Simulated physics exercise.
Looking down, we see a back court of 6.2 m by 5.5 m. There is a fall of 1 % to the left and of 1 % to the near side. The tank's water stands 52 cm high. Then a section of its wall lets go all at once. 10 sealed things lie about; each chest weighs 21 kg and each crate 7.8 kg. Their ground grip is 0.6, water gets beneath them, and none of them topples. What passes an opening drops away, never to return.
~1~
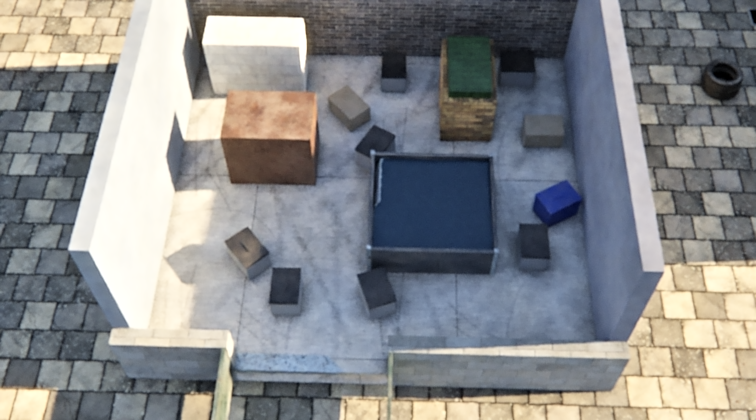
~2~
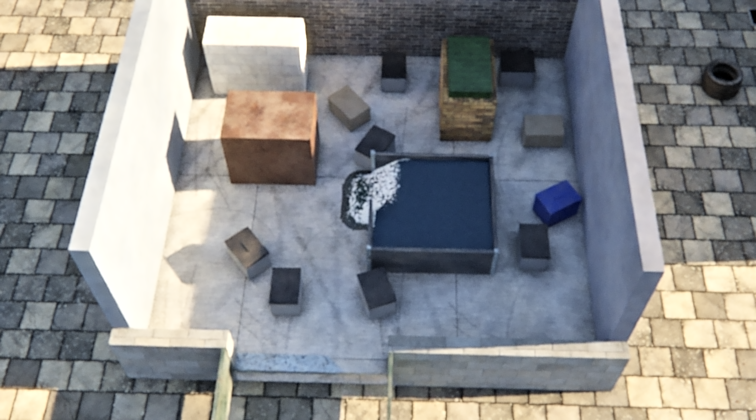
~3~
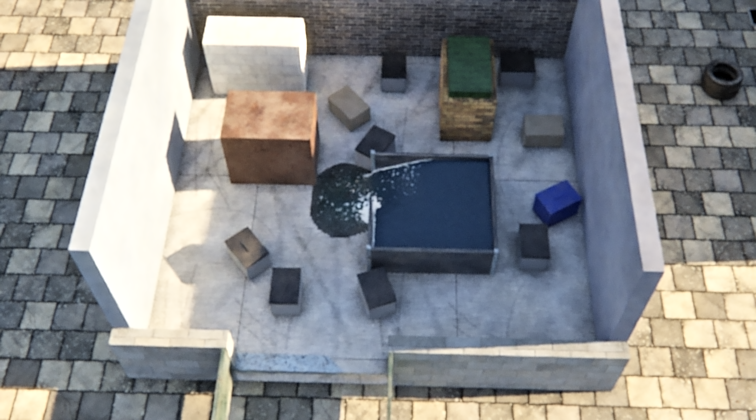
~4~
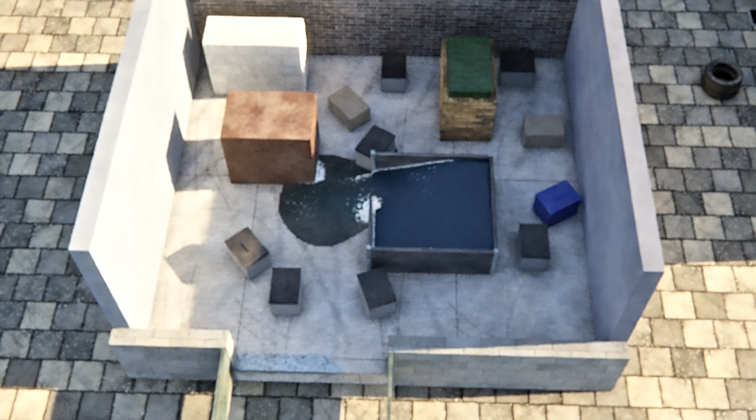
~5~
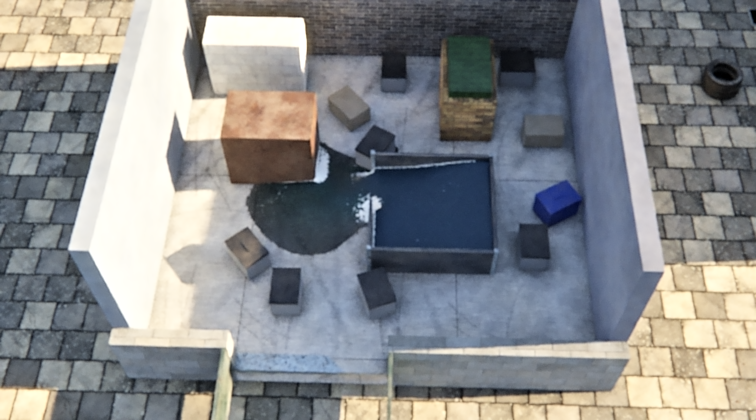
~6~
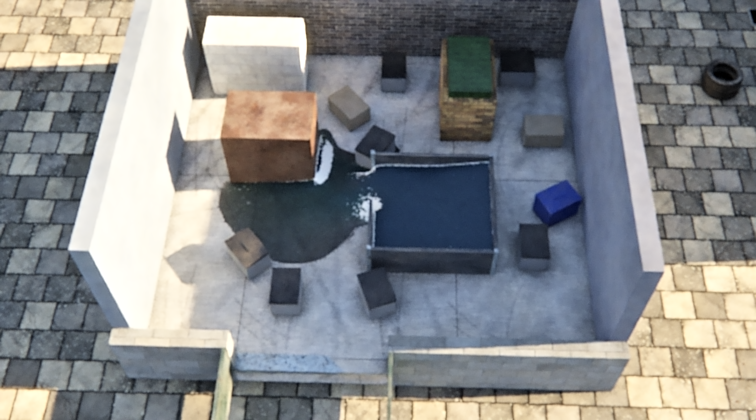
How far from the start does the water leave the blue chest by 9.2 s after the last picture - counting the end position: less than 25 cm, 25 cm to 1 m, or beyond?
It'll be roughly where it started.
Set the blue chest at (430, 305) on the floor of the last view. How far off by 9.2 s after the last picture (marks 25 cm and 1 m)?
From that spot, it remains nearly still.
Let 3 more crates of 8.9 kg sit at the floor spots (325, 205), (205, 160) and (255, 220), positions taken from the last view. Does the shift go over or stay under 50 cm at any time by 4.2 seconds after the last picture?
In turn: Over, more, past it.
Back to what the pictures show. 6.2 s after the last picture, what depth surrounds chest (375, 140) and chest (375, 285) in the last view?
Some 3 cm at the first, some 3 cm at the second.
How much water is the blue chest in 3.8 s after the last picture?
About 0 cm.
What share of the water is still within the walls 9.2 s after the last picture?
88 % or so.
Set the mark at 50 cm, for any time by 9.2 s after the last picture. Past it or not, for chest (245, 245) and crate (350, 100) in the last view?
In sequence - stayed below the line; crossed the line.
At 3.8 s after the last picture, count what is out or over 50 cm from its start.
Answer: 1.
Then, 1.2 s after the last picture the blue chest is near (559, 196), 0.0 m from its start, aground; 0 of 10 are out; 0 afloat.
Then, 3.8 s after the last picture the blue chest is near (559, 196), 0.0 m from its start, aground; 0 of 10 are out; 0 afloat.
Then, 6.2 s after the last picture the blue chest is near (559, 196), 0.0 m from its start, aground; 0 of 10 are out; 1 afloat.
Then, 9.2 s after the last picture the blue chest is near (559, 196), 0.0 m from its start, aground; 0 of 10 are out; 1 afloat.
